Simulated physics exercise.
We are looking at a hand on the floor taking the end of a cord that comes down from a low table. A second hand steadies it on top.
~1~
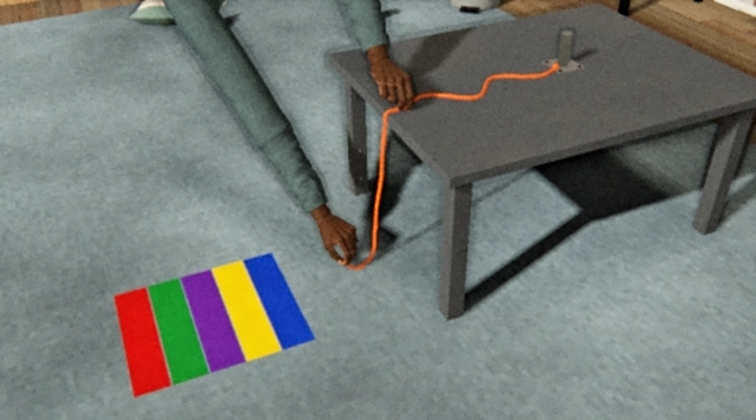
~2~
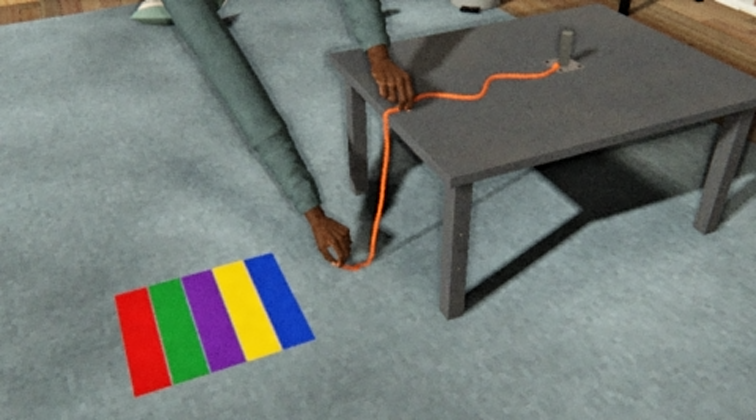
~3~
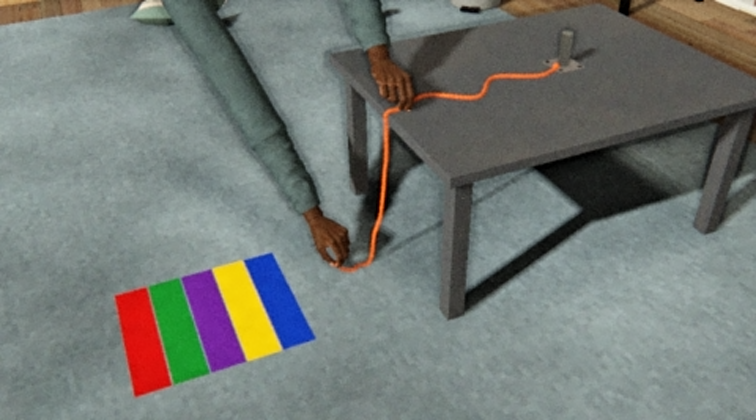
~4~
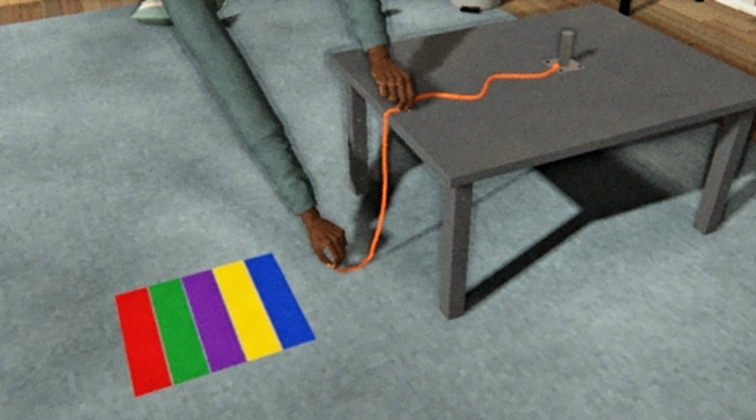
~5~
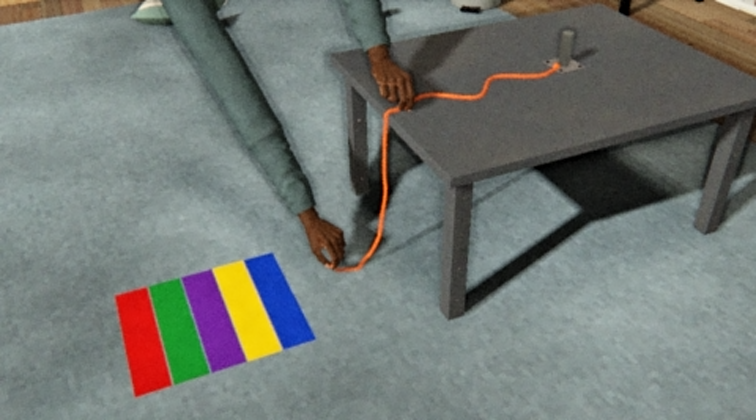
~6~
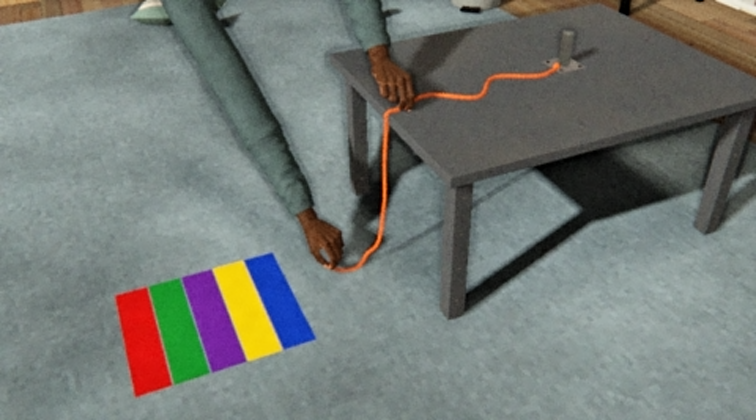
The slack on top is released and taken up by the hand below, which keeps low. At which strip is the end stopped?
The end stops over the purple strip.
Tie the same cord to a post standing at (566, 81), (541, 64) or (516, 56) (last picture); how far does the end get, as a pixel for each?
About (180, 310), (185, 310) and (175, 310).
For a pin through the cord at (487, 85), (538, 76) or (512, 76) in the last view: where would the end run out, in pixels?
Near (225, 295), (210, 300) and (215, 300).
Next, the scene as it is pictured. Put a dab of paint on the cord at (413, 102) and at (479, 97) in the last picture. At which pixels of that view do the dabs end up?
The first at (390, 112), the second at (454, 94).
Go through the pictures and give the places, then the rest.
The first frame shows end (344, 262); blue (291, 327); yellow (257, 337); purple (222, 348); green (186, 360); red (148, 371).
The second frame shows end (338, 264); cord through (538, 76) (486, 87) (434, 95) (386, 124) (383, 188) (373, 246).
The third frame shows end (336, 265).
The fourth frame shows end (333, 266); cord through (539, 76) (486, 87) (434, 95) (386, 125) (385, 187) (373, 246).
The fifth frame shows end (332, 266).
The sixth frame shows end (330, 267); cord through (539, 76) (486, 87) (434, 95) (386, 124) (385, 188) (376, 246).
Early on, end near (260, 287); over blue.
Midway, end near (227, 296); over yellow.
At the end of the slack, end near (207, 302); over purple. It gets as far as the purple strip.
